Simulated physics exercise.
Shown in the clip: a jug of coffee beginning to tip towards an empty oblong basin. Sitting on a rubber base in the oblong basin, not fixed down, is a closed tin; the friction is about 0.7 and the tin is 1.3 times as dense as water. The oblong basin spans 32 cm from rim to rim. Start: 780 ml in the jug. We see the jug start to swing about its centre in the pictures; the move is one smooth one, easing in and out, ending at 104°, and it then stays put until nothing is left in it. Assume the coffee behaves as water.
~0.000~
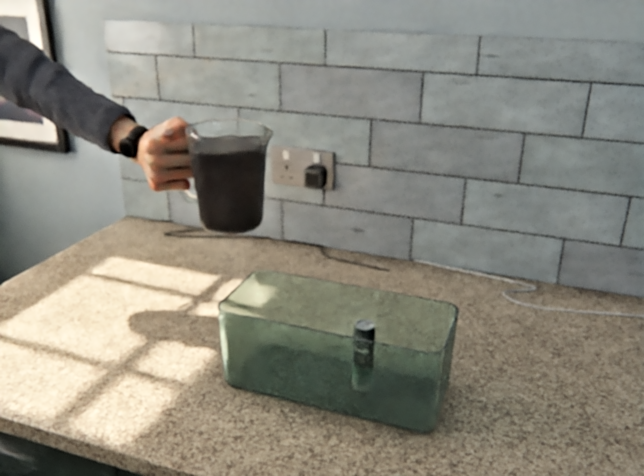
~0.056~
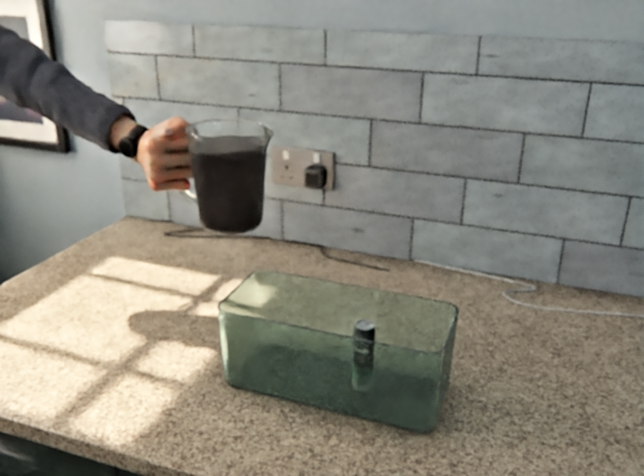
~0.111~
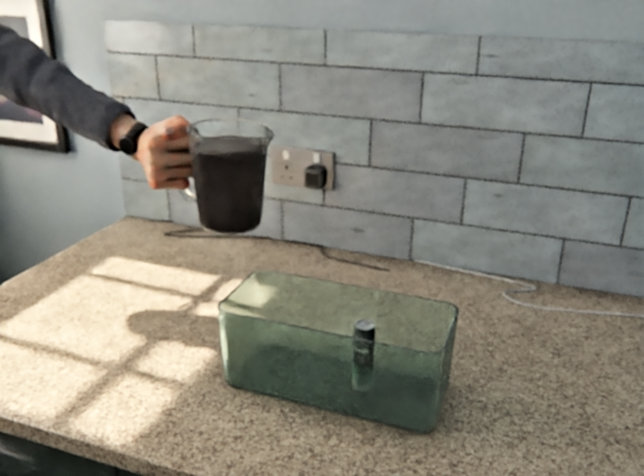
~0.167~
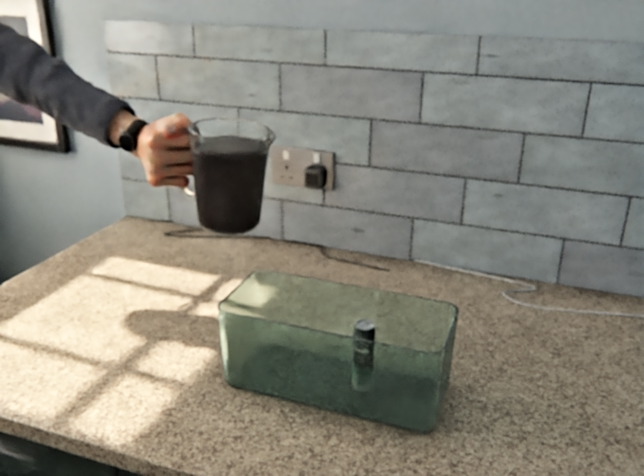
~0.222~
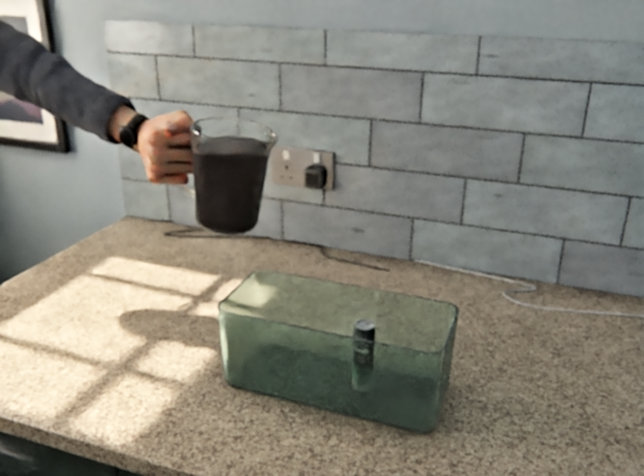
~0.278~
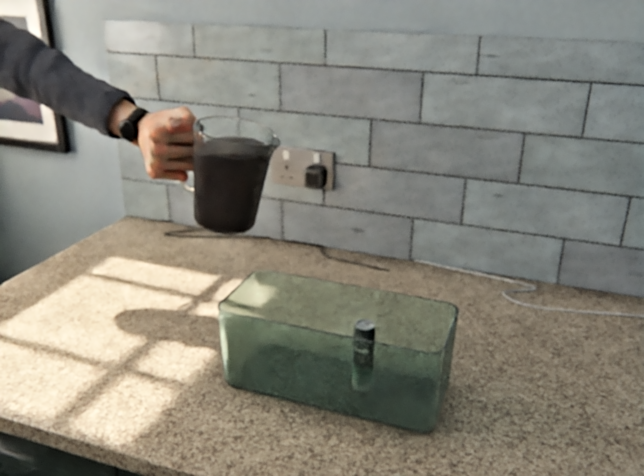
In the video, a hand holds a clear jug of dark liquid above and to the left of a green oblong basin with a small closed tin inside, then slowly tilts the jug slightly to the right.
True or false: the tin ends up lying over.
False.
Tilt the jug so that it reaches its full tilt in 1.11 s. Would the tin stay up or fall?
Result: Tin upright.
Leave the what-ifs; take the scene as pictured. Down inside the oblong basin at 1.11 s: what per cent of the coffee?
My estimate is about 40 percent.
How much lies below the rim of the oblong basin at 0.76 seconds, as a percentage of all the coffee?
Estimate - around 2 in a hundred parts.
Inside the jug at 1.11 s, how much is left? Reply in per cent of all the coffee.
36 per cent or thereabouts.
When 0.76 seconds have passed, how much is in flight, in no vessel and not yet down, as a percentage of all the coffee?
Near 12 per cent of it all.
After 0.76 s the tilt is 60° and 86 per cent is still to pour; the tin stands where it began.
After 1.11 s the tilt is 95° and 37 per cent is still to pour; the tin stands 1 cm from where it began.
After 1.48 s the tilt is 104° and 2 per cent is still to pour; the tin stands 1 cm from where it began.
After 1.88 s the tilt is 104° and 0 per cent is still to pour; the tin stands 1 cm from where it began.
In the end the tin stands 1 cm from where it began.
